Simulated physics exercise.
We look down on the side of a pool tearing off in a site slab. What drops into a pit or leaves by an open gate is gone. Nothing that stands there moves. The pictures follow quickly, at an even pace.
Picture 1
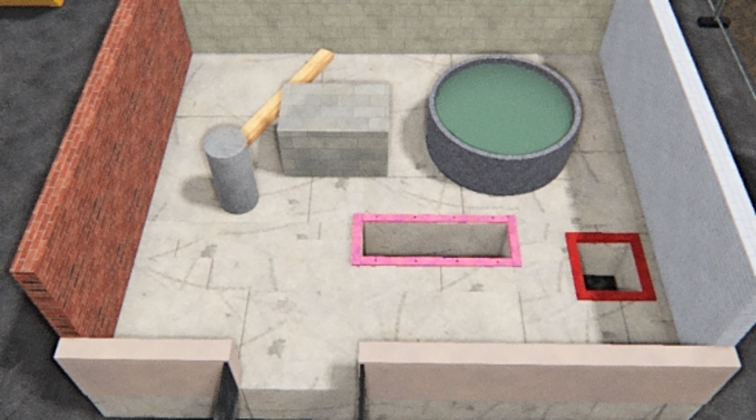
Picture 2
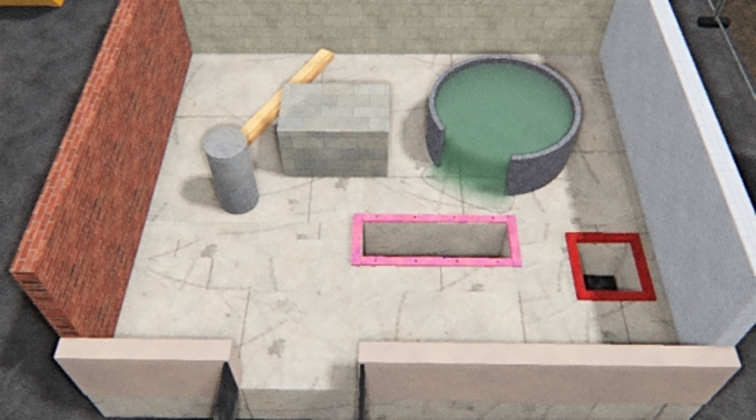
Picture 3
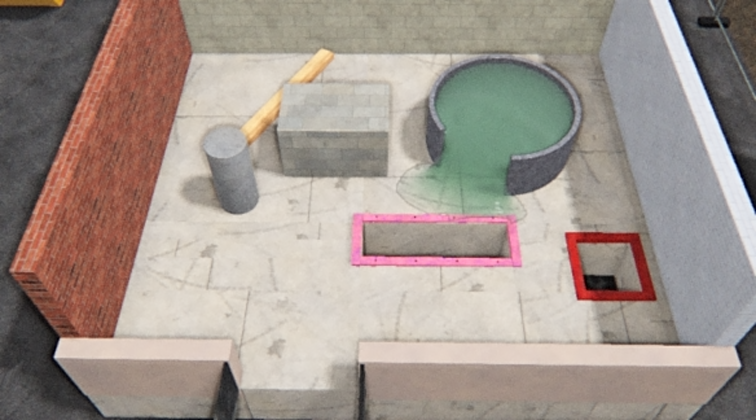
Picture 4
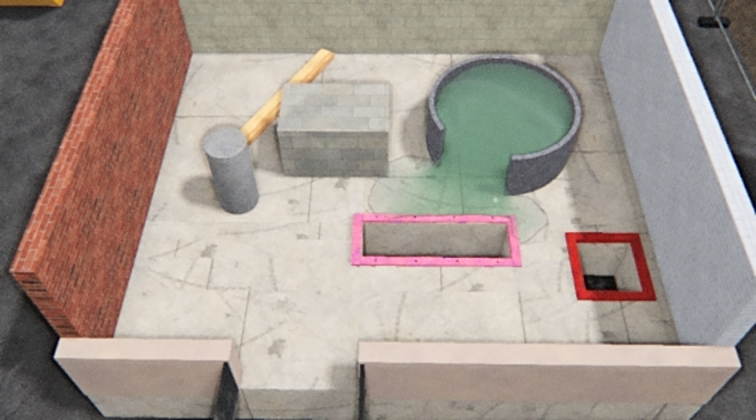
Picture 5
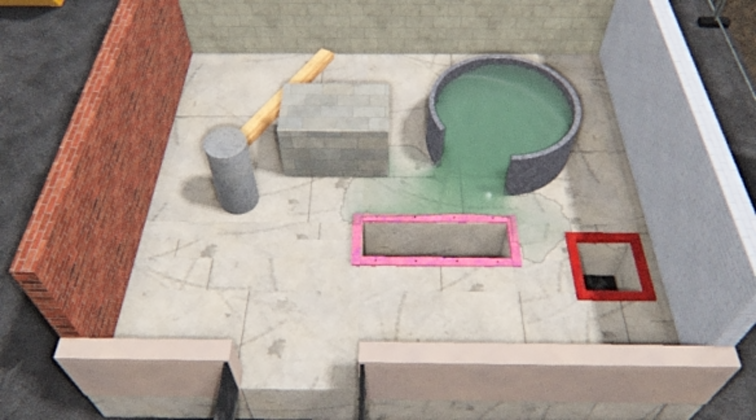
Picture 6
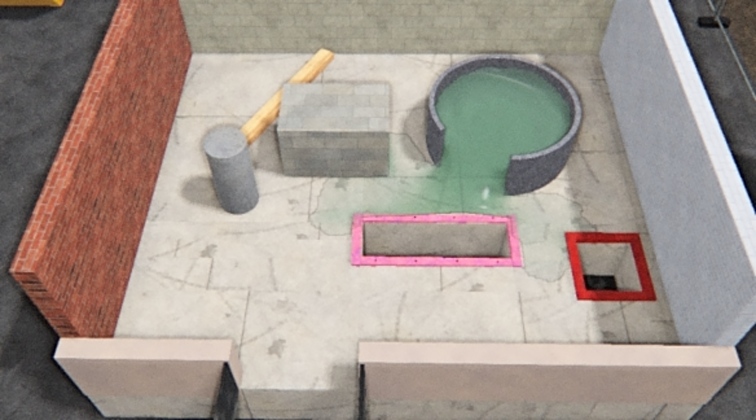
We see a round pool of green water on a walled concrete slab; a section of its near side opens, and water pours out, spreading across the floor toward the left and around the pink-framed pit.
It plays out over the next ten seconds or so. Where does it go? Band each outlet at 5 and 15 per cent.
The gate takes less than 5 %; the pink pit takes more than 15 %; the red pit takes less than 5 %.
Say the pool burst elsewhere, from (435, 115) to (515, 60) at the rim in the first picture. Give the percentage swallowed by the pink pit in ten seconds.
Parts in a hundred: Pink 4.
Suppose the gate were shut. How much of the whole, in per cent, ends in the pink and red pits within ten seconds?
Per cent: Pink 65, red 0.
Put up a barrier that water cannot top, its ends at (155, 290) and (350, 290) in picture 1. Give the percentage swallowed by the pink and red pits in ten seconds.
Per cent: Pink 65, red 0.
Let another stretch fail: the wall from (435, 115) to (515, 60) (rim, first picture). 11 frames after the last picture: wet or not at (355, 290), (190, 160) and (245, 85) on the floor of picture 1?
As listed: Dry, clear, awash.
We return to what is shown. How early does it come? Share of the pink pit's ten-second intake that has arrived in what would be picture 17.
Close to 60 %.
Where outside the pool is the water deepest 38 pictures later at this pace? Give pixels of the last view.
I would point to (458, 214).
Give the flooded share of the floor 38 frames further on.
Close to 35 %.
A moment on, water covers 15 % of the floor; the gate 0 %, the pink pit 23 %, the red pit 0 %.
Next, water covers 20 % of the floor; the gate 0 %, the pink pit 38 %, the red pit 0 %.
Then, water covers 25 % of the floor; the gate 0 %, the pink pit 50 %, the red pit 0 %.
Later, water covers 35 % of the floor; the gate 0 %, the pink pit 60 %, the red pit 0 %.
In the end, water covers 60 % of the floor; the gate 1 %, the pink pit 63 %, the red pit 0 %.
